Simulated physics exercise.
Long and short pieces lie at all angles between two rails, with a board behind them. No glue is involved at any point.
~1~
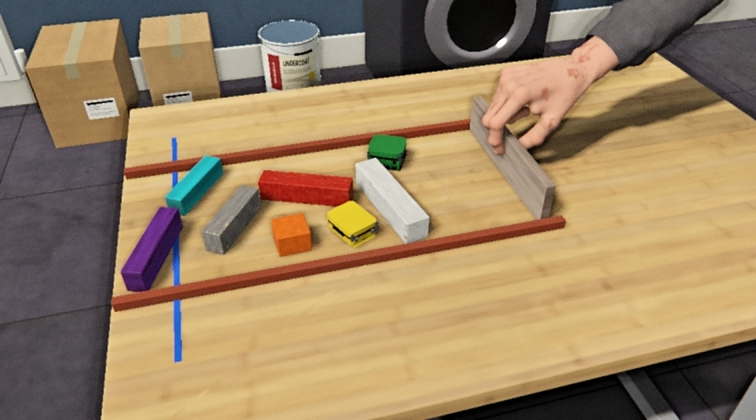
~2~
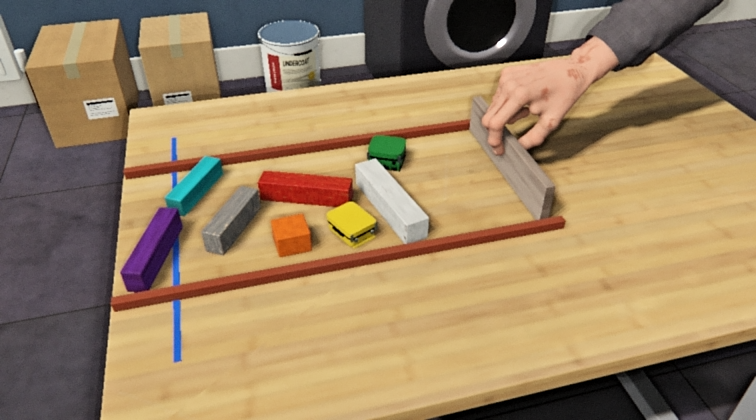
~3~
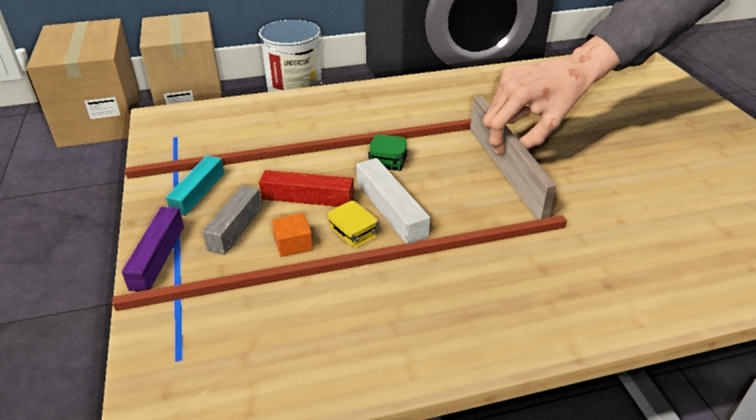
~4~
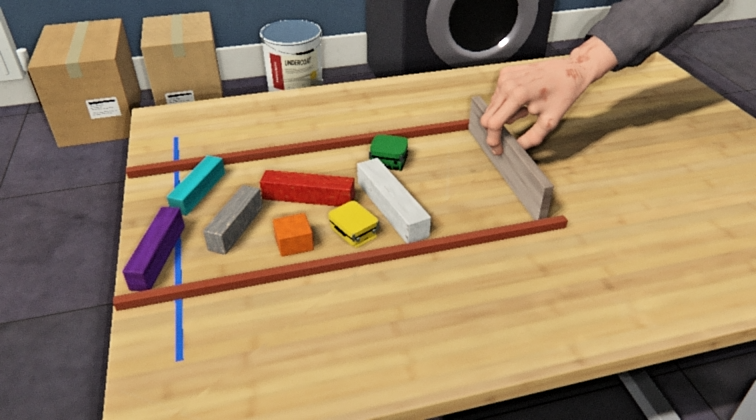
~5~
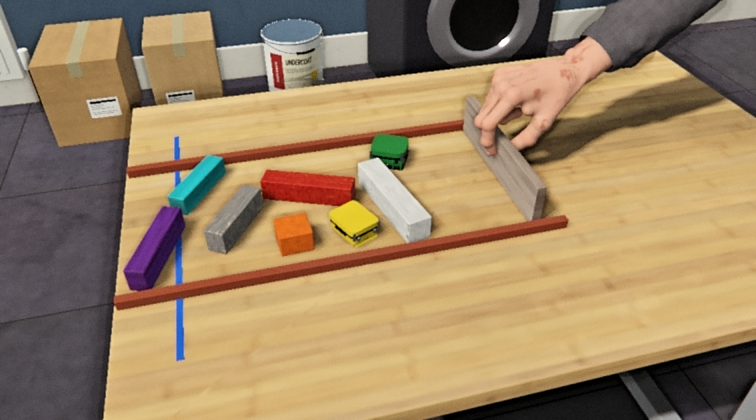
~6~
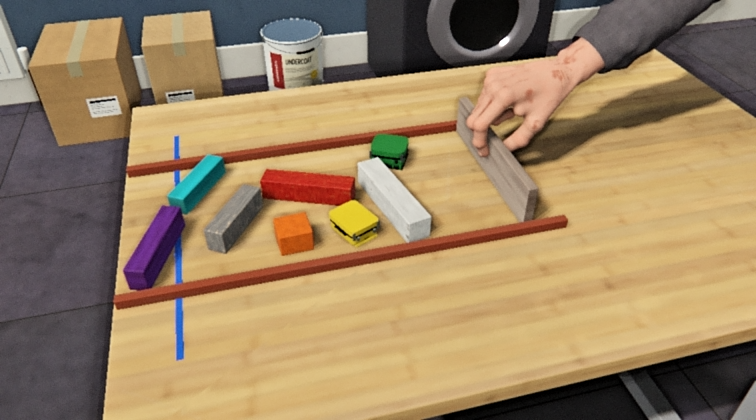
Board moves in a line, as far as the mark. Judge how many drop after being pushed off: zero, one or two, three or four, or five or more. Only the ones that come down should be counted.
Number dropping: Three or four.
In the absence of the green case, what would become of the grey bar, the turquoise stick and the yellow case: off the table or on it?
Taking them one by one, the grey bar drops away, the turquoise stick holds its spot and the yellow case holds its spot.
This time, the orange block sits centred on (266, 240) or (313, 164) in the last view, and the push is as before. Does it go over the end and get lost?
Taken in order, it does not stay and then keeps its place.
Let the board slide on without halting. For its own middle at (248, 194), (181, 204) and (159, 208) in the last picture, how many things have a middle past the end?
The numbers are 0, 3 and 6.
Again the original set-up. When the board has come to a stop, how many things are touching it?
That comes to 3.
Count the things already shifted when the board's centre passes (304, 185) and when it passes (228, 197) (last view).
That makes 7 at the first spot and 8 at the second.
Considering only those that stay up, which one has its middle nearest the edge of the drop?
That would be the red bar.
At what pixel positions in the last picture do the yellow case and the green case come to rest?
In the last picture the yellow case sits at (130, 267) while the green case sits at (157, 191).
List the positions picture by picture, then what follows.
Purple stick (154, 248); turquoise stick (196, 185); grey bar (233, 219); board (507, 154); tape (176, 226), in the first picture.
Turquoise stick (195, 185); orange block (291, 235), in the second picture.
Grey bar (234, 219); board (508, 154), in the third picture.
Purple stick (156, 247); red bar (308, 188), in the fourth picture.
Turquoise stick (198, 184); yellow case (354, 225), in the fifth picture.
Purple stick (156, 246); turquoise stick (198, 183); grey bar (235, 218); board (492, 156); tape (178, 224), in the sixth picture.
Soon after, none off yet; purple stick at rest near (156, 246); turquoise stick at rest near (198, 183); grey bar at rest near (235, 218).
Then, none off yet; purple stick at rest near (156, 246); turquoise stick moving near (193, 182); grey bar moving near (228, 221).
Further on, none off yet; purple stick moved a little near (116, 246); turquoise stick moved a little near (161, 176); grey bar moved about its own width near (141, 242).
At rest, the number that fall off is three or four; fallen, orange block, grey bar and purple stick.
